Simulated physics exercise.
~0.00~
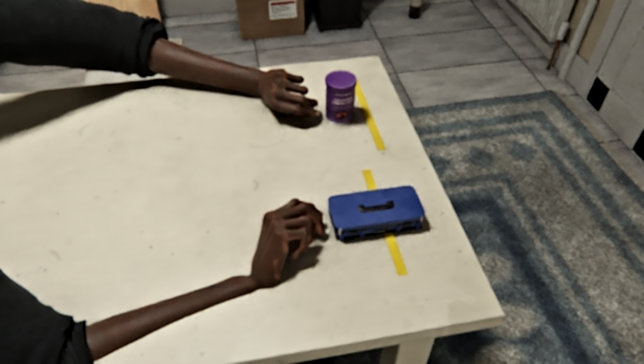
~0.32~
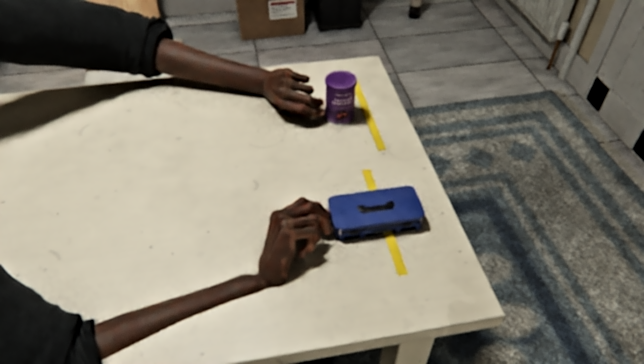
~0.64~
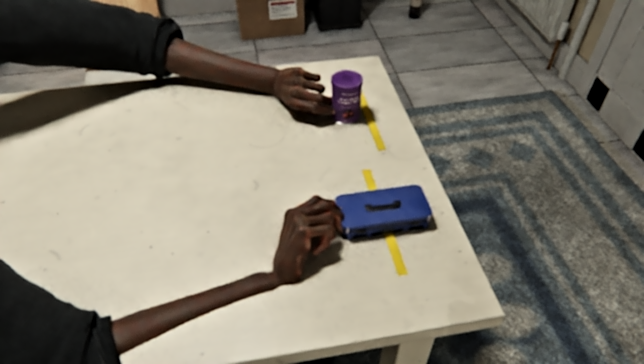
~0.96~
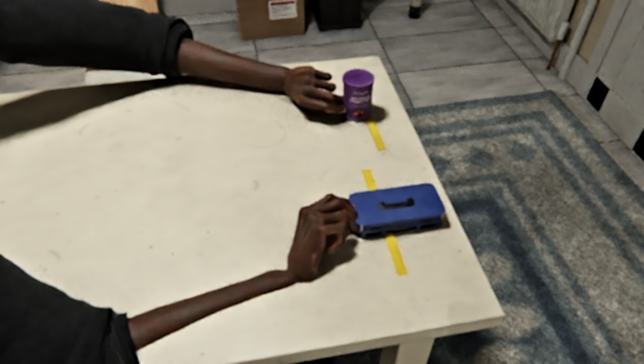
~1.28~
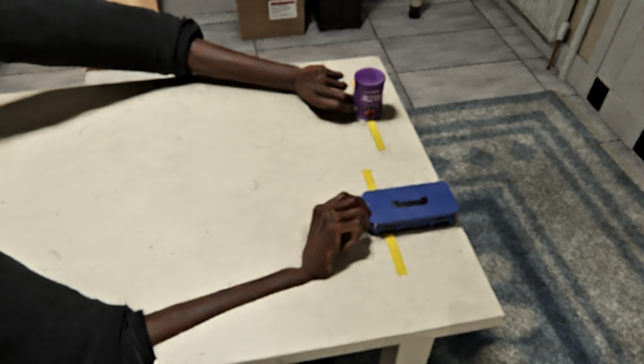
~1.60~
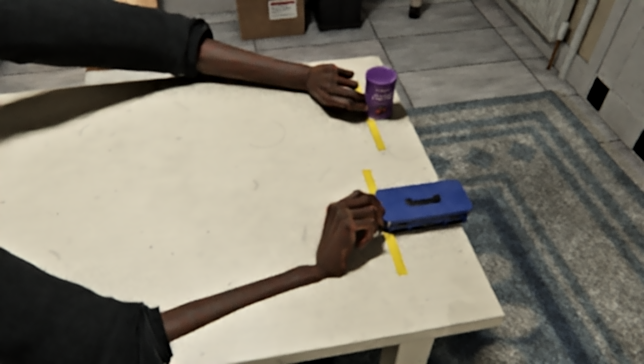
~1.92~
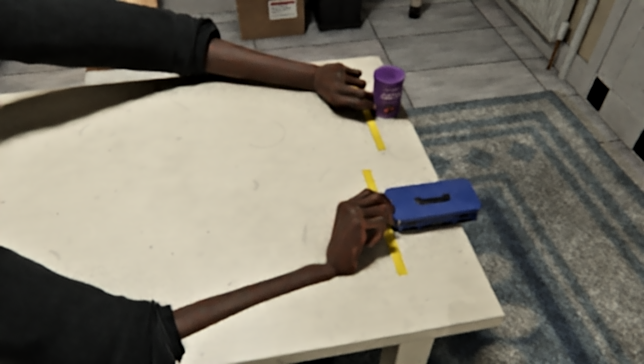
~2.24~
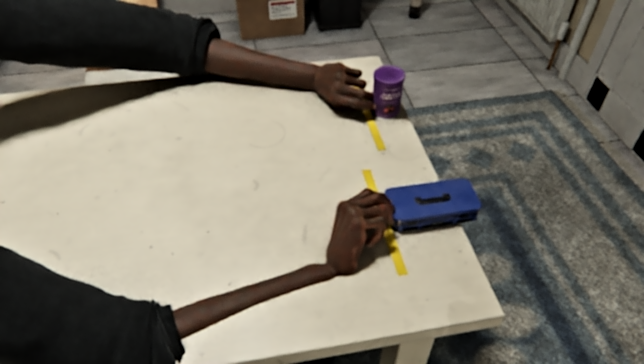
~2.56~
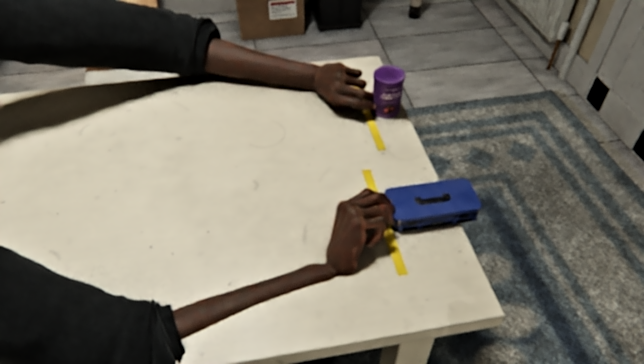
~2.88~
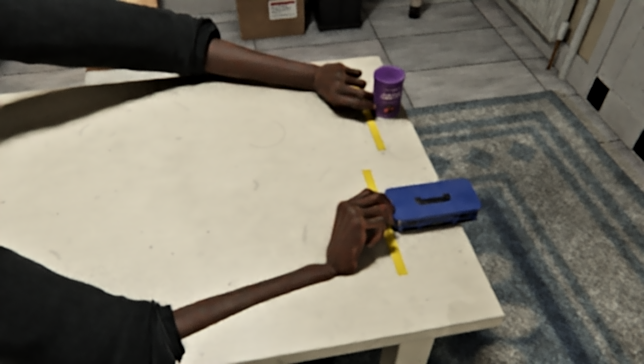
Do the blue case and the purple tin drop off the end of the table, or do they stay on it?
Both stay on the table. The blue case comes to rest at the table's edge without falling, and the purple tin remains upright near the far corner.
Two hands nudging a blue case and a purple tin rightward past yellow tape strips, then stopping with both on the table.
